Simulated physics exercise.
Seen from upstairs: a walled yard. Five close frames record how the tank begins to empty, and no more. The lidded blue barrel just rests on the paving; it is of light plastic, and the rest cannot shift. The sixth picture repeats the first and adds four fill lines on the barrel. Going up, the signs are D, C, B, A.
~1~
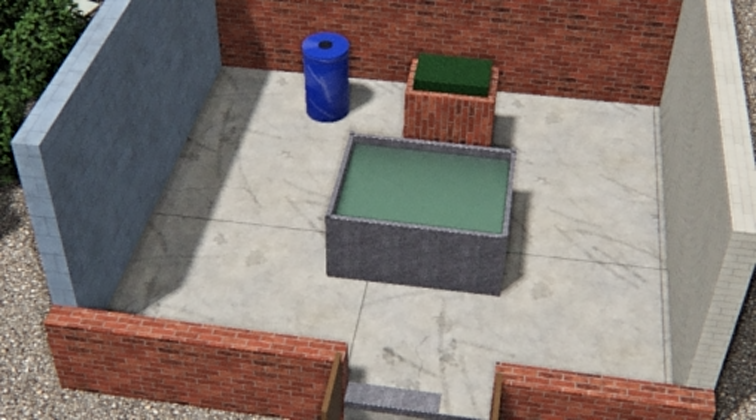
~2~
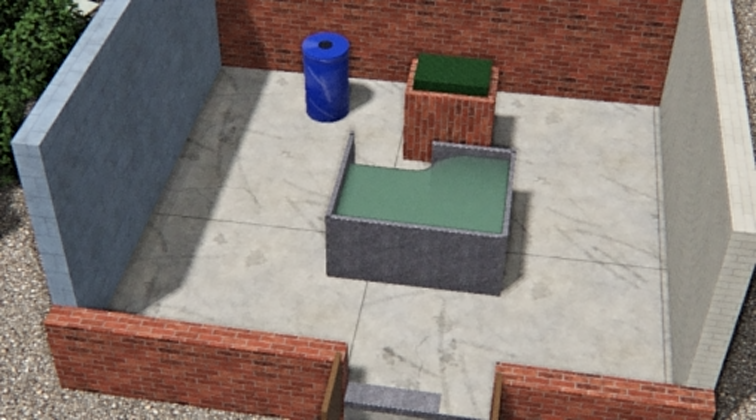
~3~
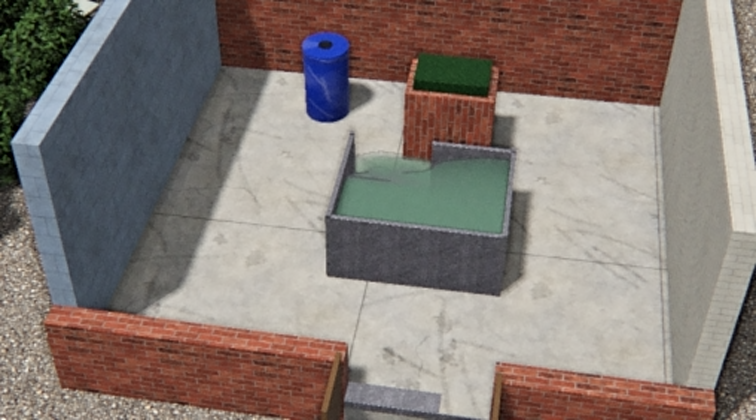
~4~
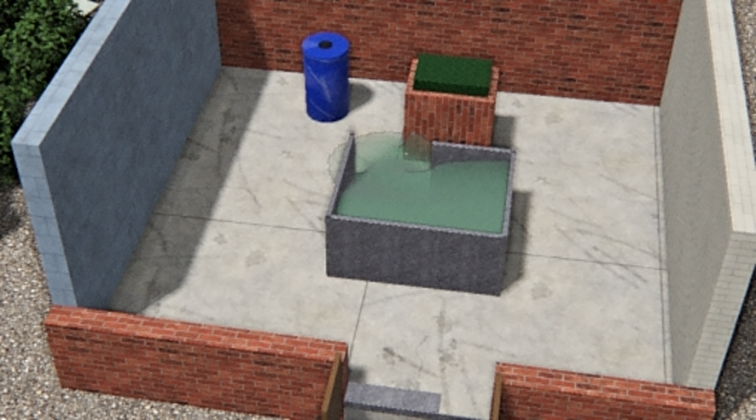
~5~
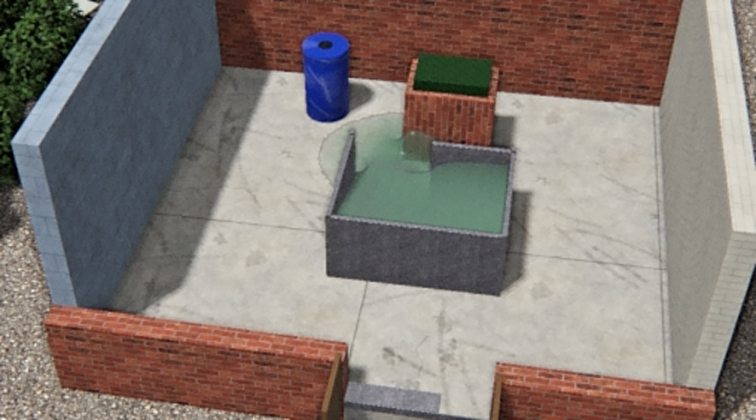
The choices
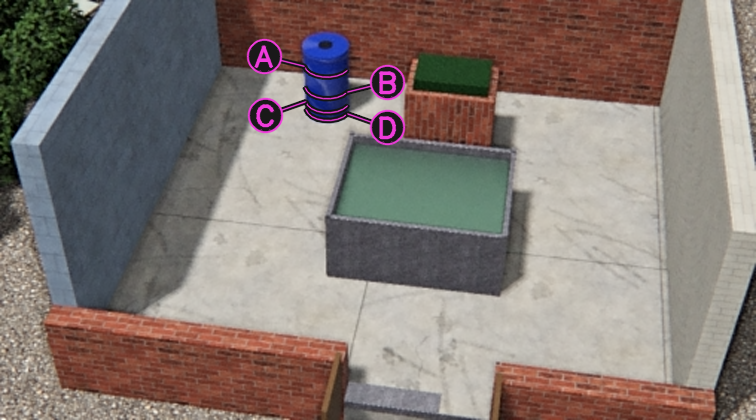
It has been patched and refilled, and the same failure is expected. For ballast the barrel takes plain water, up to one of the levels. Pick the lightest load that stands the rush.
Use level A.
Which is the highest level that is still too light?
That would be B.
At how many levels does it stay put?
One of them.
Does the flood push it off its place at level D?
Yes, that goes wrong.
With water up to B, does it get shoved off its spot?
Yes.
On the marked copy, A at (322, 77); B at (323, 98); C at (323, 112); D at (323, 120); from the bottom up D, C, B, A.
With A, it does not move.
With B, it is pushed about half its own width away.
With C, it is pushed about 4 times its own width away.
With D, it is pushed about 5 times its own width away.
